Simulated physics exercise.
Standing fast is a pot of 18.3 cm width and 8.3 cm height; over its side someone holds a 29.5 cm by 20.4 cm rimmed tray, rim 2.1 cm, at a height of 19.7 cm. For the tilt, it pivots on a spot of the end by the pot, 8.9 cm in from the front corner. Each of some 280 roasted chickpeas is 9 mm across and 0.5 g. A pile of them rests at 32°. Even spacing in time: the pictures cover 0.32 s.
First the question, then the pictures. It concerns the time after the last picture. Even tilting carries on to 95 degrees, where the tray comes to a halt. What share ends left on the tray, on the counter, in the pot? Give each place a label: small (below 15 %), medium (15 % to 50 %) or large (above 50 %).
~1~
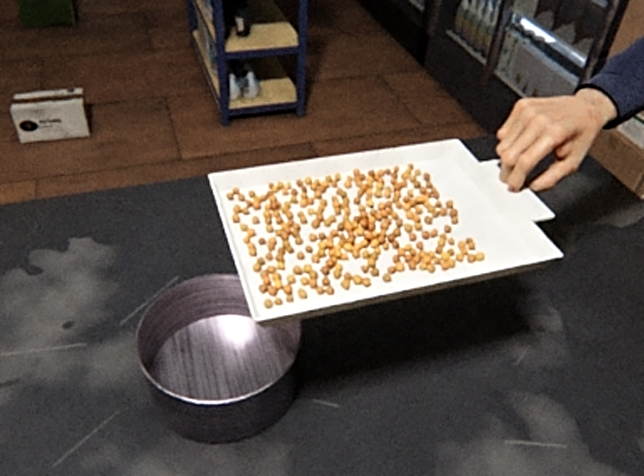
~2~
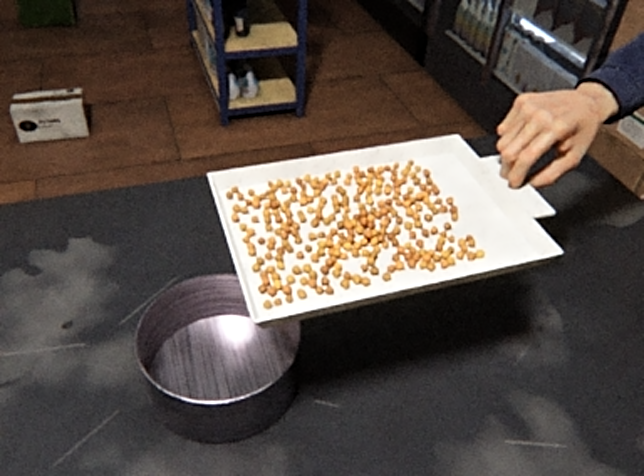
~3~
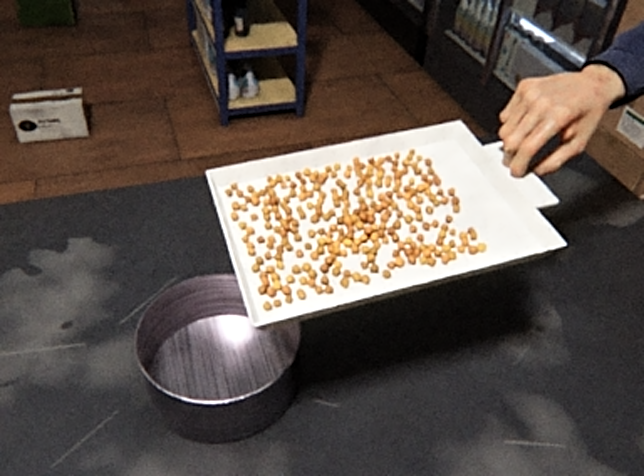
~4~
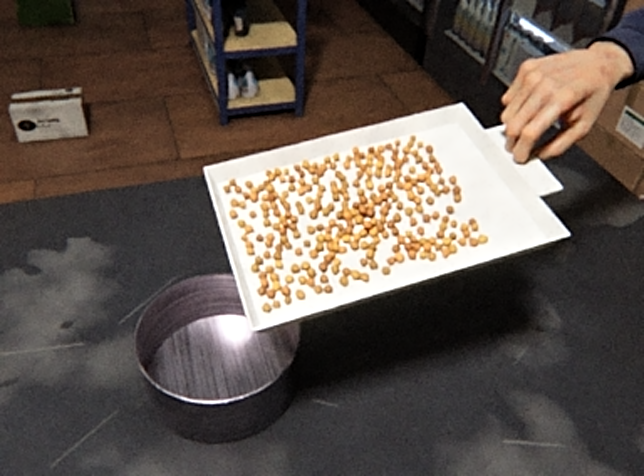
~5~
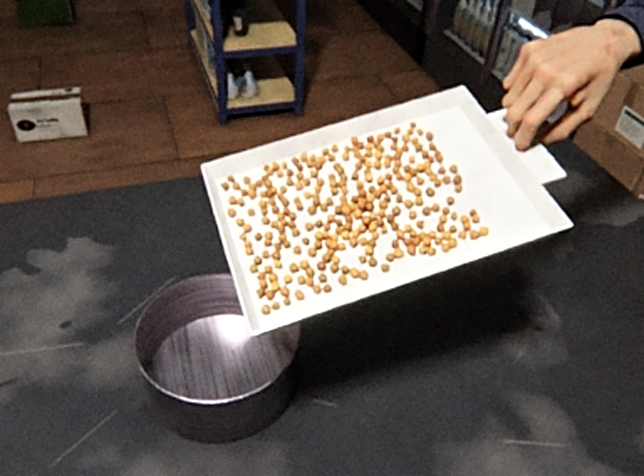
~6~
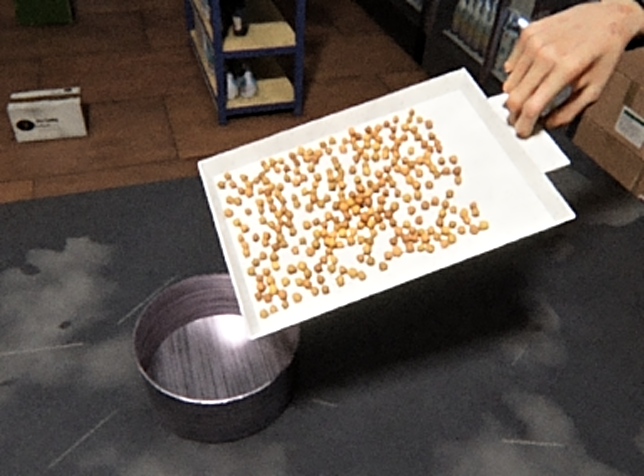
Shares by place: Left on the tray small, counter large, pot medium.
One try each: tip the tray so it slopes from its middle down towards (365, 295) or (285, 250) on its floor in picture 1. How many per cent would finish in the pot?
Approximately 30 percent, then 70 percent.
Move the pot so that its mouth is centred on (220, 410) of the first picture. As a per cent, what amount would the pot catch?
The share would be some 100 per cent.
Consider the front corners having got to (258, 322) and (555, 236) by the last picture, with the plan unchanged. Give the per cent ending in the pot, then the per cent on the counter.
Final per cent - pot 25, counter 75.
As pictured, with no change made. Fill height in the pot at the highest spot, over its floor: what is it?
Roughly 2.0 centimetres.
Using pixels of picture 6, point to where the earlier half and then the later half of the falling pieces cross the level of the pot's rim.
Around (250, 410), then around (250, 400).
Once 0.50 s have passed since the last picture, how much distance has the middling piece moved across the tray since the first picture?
Displacement on the tray: Roughly 6 cm.
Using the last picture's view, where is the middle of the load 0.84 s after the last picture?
Look about (275, 283) in the last view.
Then, 0.50 s after the last picture, tilt 55 degrees; the tray holds 100 %, the pot 0 %.
Then, 0.84 s after the last picture, tilt 79 degrees; the tray holds 90 %, the pot 0 %.
Then, 1.26 s after the last picture, tilt 95 degrees; the tray holds 0 %, the pot 30 %.
In the end, tray 0 %, counter 70 %, pot 30 %.
